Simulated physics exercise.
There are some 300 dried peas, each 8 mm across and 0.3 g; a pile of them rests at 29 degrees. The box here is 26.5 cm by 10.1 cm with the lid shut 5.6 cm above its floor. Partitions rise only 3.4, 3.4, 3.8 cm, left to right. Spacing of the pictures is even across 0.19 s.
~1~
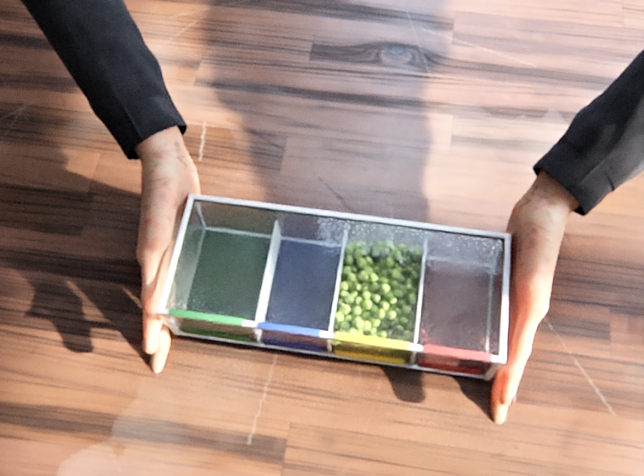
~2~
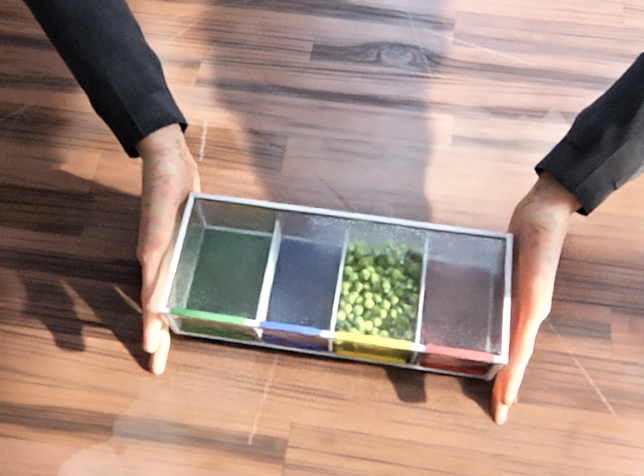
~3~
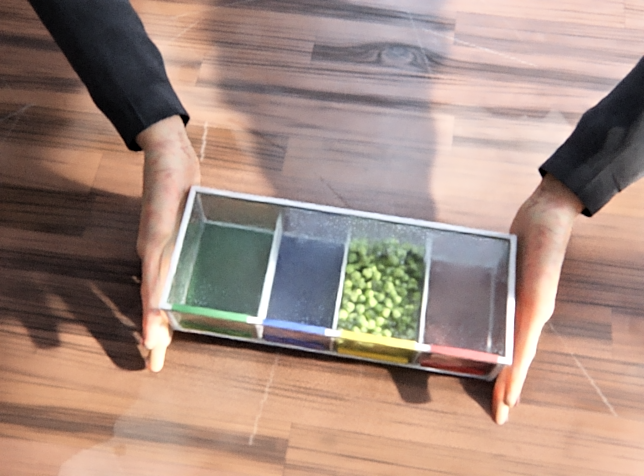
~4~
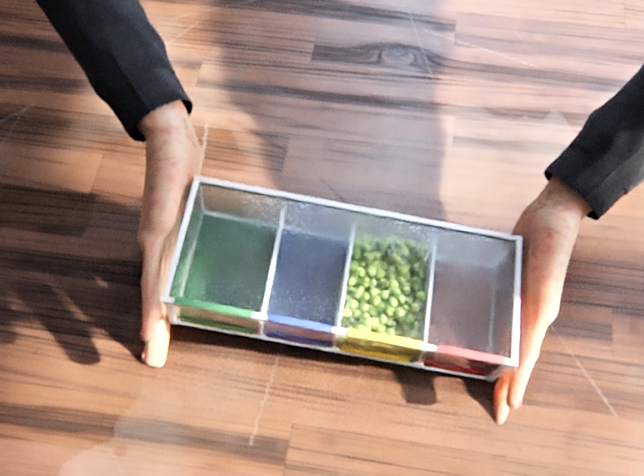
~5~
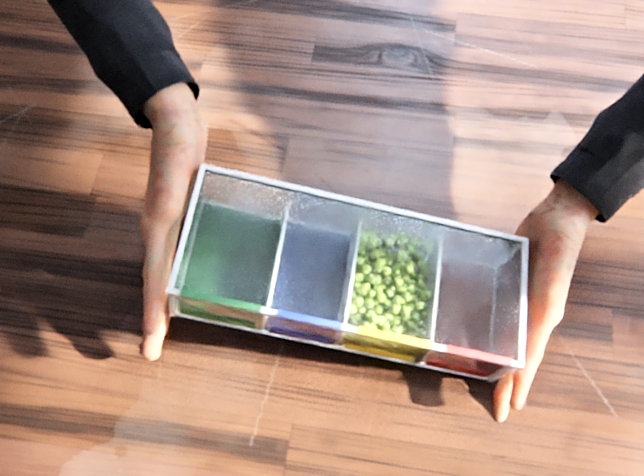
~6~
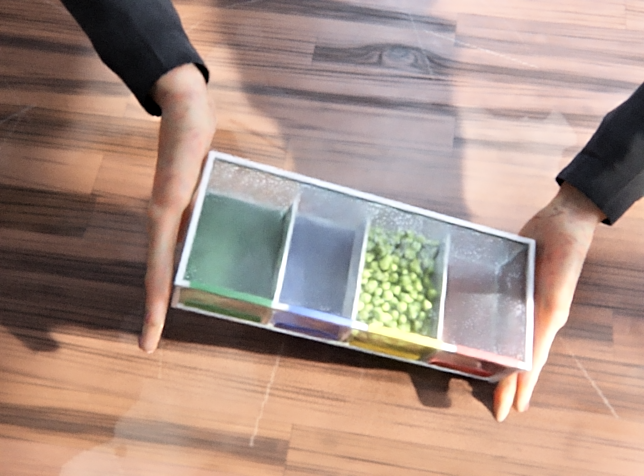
Two hands gradually tilting a clear four-section box down to the right, green peas staying in the yellow-edged section.
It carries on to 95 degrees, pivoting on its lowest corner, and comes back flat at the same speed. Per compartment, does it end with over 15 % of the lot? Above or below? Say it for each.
Red: Above, blue: Below, green: Below, yellow: Above.
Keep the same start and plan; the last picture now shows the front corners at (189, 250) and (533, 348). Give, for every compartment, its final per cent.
That leaves red with 15 percent, blue with 0, green with 0 and yellow with 85 percent.
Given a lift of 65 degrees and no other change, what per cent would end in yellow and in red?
Yellow: 85; red: 15 (per cent).
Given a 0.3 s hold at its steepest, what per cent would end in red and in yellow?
In per cent: Red 35, yellow 65.
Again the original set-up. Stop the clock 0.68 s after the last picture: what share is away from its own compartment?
About 25 %.
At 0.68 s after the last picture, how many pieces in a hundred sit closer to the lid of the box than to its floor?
Around 60 in a hundred, give or take.
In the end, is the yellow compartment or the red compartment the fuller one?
Fuller: Yellow.
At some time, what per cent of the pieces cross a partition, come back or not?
35 per cent or so.
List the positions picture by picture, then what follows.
In the first picture, box tilt 0 degrees, front corners at (164, 310) and (499, 358); yellow 100 %.
In the second picture, box tilt 1 degrees, front corners at (165, 309) and (501, 358).
In the third picture, box tilt 3 degrees, front corners at (166, 305) and (505, 359), lowest corner right front.
In the fourth picture, box tilt 7 degrees, front corners at (168, 298) and (511, 360), lowest corner right front.
In the fifth picture, box tilt 12 degrees, front corners at (173, 289) and (518, 362), lowest corner right front.
In the sixth picture, box tilt 17 degrees, front corners at (182, 281) and (524, 364), lowest corner right front; yellow 100 %.
Then, 0.68 s after the last picture, tilt 95 degrees; red 25 %, yellow 75 %.
Then, 1.13 s after the last picture, tilt 42 degrees; red 35 %, yellow 65 %.
Then, 1.66 s after the last picture, tilt 0 degrees; red 35 %, yellow 65 %.
In the end, red 35 %, blue 0 %, green 0 %, yellow 65 %.
